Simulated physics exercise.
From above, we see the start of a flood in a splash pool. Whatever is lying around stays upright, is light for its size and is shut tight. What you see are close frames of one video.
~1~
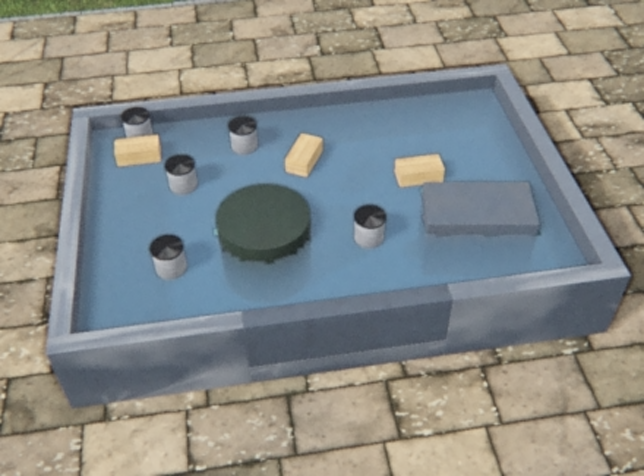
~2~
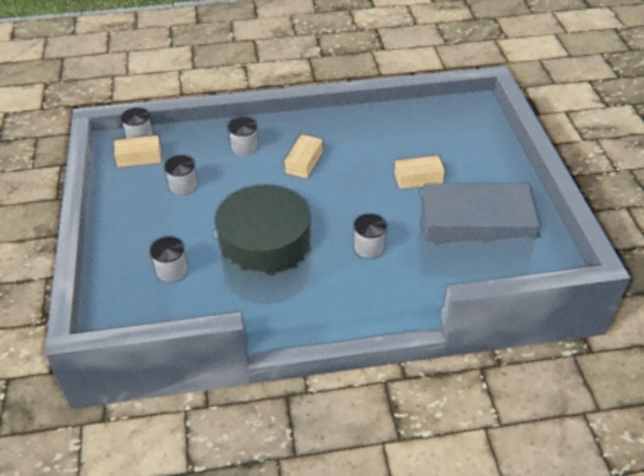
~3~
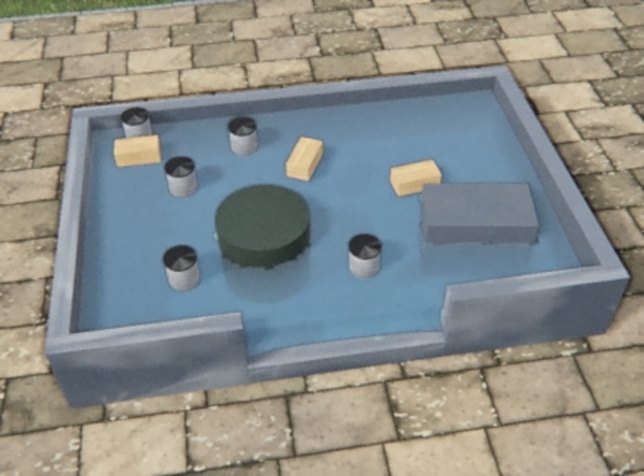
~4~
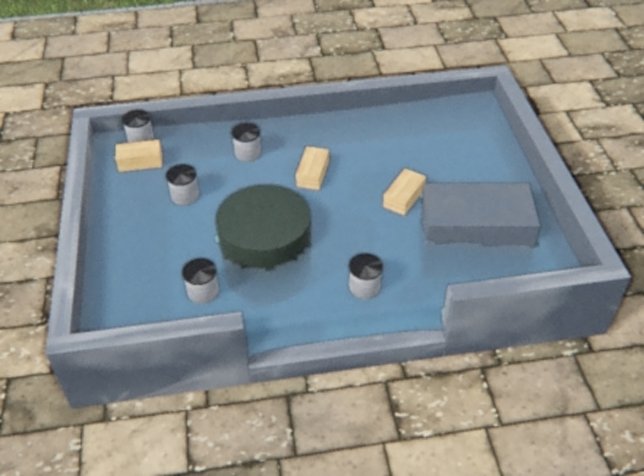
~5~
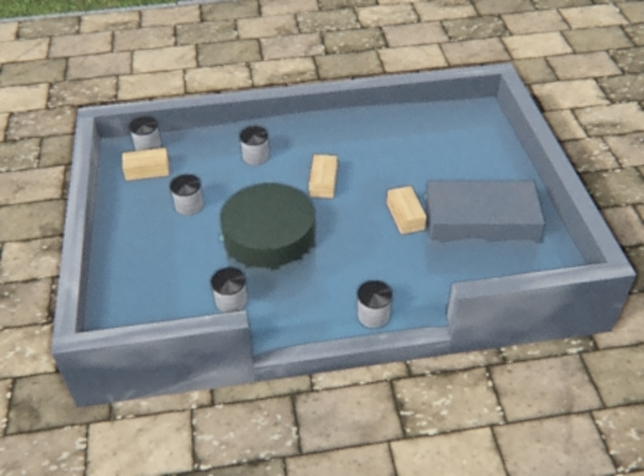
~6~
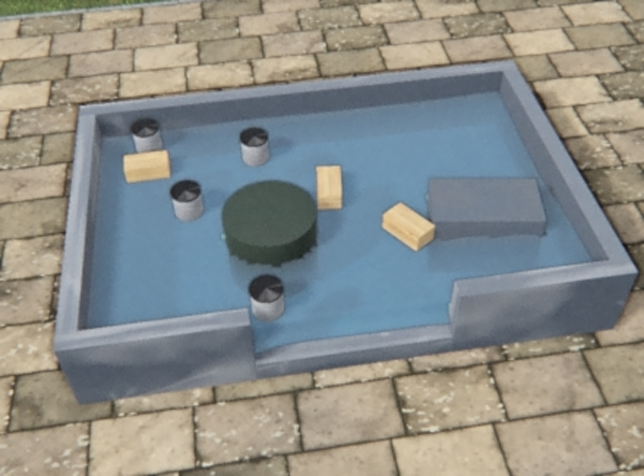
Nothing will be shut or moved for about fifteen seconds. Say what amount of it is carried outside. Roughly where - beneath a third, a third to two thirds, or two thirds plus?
By the look of it, the outflow takes one third to two thirds of the stuff.
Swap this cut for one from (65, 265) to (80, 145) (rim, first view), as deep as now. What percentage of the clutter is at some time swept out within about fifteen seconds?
Result: Close to 80 %.
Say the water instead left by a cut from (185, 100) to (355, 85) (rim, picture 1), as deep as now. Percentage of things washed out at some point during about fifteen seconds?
About 90 %.
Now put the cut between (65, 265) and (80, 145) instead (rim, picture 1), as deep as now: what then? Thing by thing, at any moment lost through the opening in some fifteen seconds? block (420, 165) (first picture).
As for this one, I'd say it is held back.
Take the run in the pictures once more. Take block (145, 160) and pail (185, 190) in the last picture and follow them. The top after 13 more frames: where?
Expect the tops close to (149, 186) and (220, 263).
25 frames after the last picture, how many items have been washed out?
4.
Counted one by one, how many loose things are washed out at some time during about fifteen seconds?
It comes out at 4.
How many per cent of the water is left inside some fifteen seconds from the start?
About 44 percent.
A moment on, 2 of 8 are out; 6 afloat.
Next, 4 of 8 are out; 4 afloat.
Later, 4 of 8 are out; 4 afloat.
In the end, 4 of 8 are out; 4 afloat.
